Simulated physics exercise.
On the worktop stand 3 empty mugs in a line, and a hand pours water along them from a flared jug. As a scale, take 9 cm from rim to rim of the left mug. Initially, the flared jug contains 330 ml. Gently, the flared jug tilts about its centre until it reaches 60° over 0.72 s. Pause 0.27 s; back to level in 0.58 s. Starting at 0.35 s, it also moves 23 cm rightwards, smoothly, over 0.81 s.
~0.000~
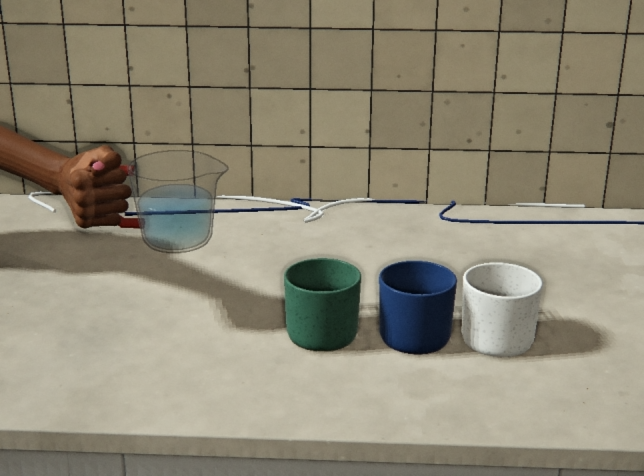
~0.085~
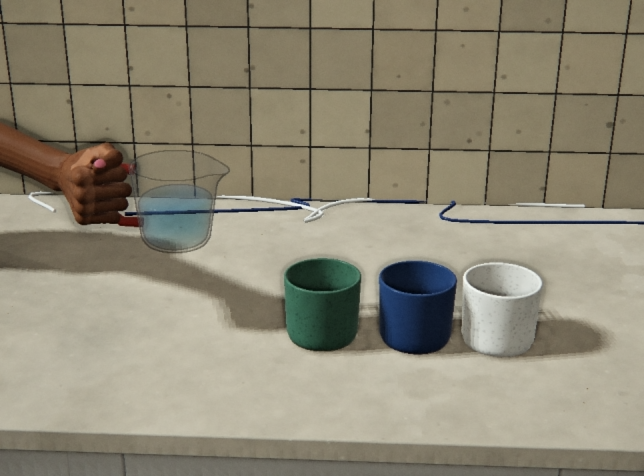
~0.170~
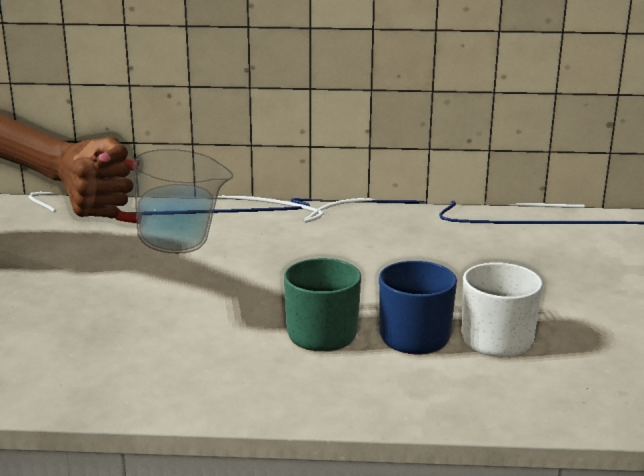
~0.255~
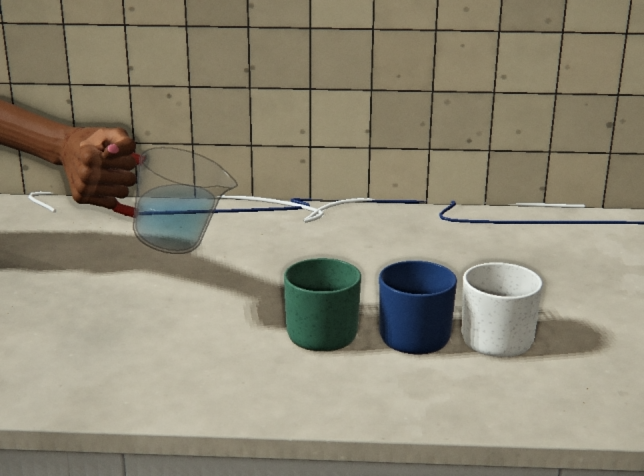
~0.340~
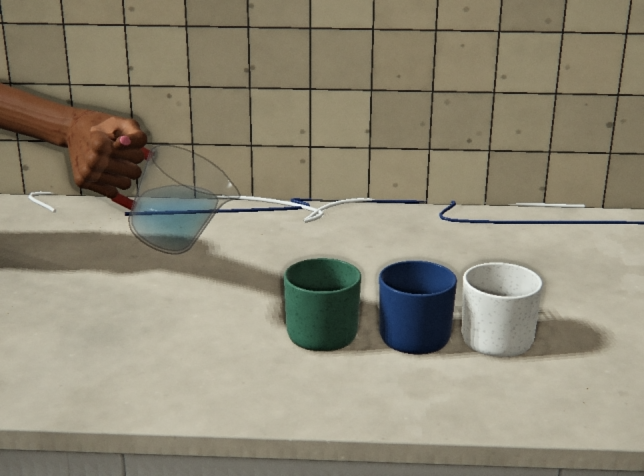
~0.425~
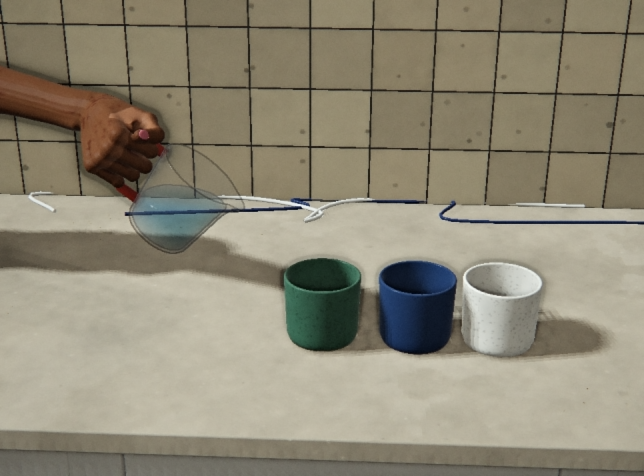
A hand at the left holds a clear, flared jug of bluish water by its red handle above a pale worktop, seen from slightly above against a beige tiled wall. Green, blue and white mugs stand in a line to the right, with white and blue cords lying behind. The hand rises slightly and steadily tilts the jug rightwards, its spout lowering, while the mugs and view stay still.
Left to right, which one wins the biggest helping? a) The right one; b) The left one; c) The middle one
The answer is c.
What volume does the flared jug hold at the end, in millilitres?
Some 140 ml.
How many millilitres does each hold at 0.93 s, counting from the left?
Left to right: Roughly 10 ml, 50 ml, 0 ml.
By 0.72 s the tilt is 60° and from the left they hold 0 ml, 0 ml, 0 ml, the flared jug 295 ml, and 0 ml is on the worktop.
By 0.93 s the tilt is 60° and from the left they hold 10 ml, 45 ml, 0 ml, the flared jug 215 ml, and 15 ml is on the worktop.
By 1.15 s the tilt is 49° and from the left they hold 10 ml, 95 ml, 10 ml, the flared jug 150 ml, and 15 ml is on the worktop.
By 1.40 s the tilt is 12° and from the left they hold 10 ml, 95 ml, 40 ml, the flared jug 145 ml, and 35 ml is on the worktop.
At rest from the left they hold 10 ml, 95 ml, 40 ml, the flared jug 145 ml, and 40 ml is on the worktop.
